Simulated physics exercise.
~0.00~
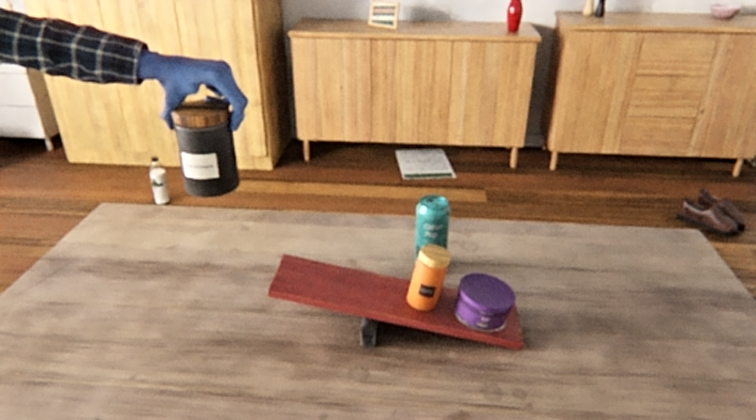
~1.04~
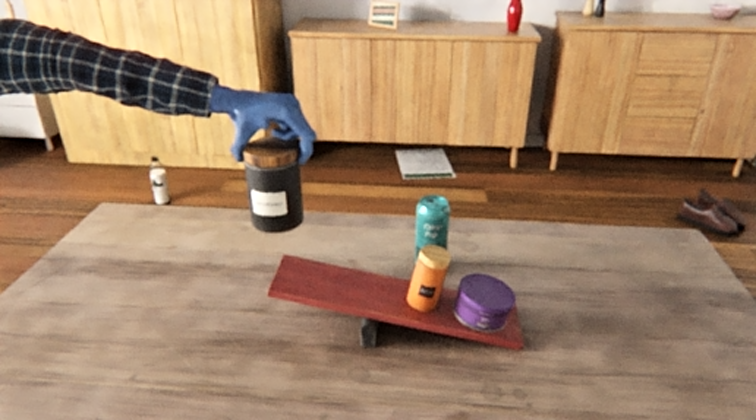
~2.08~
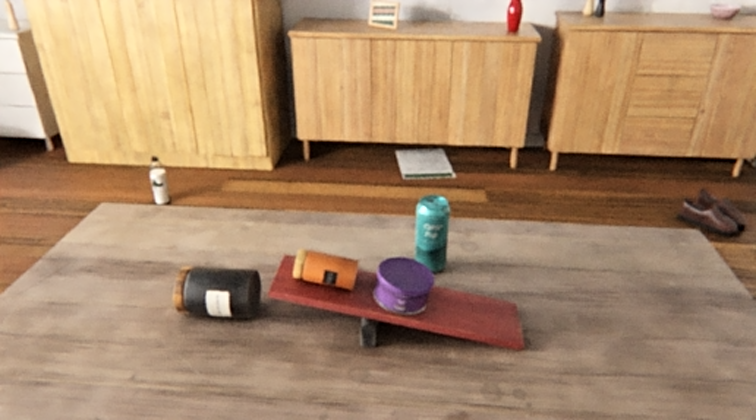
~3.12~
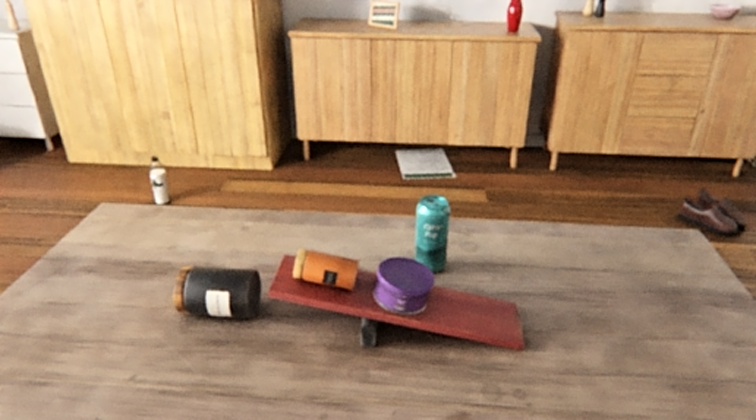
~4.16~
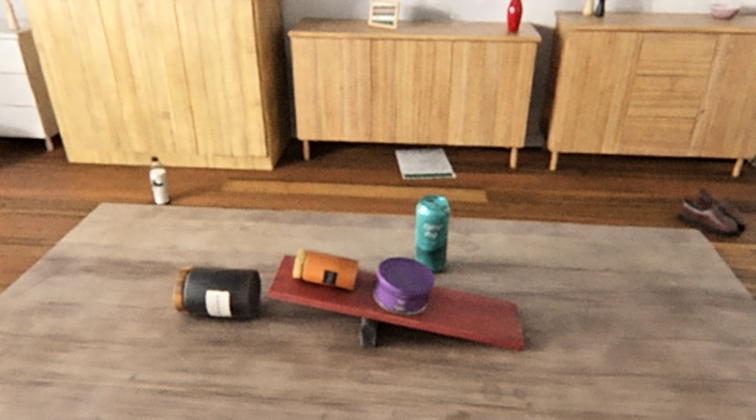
A gloved hand held a black jar above the raised left end of a red plank and let it go, and the jar ended up lying on the table, the orange shaker toppled leftward, and the purple tub shifted left, with the plank's right end still low.
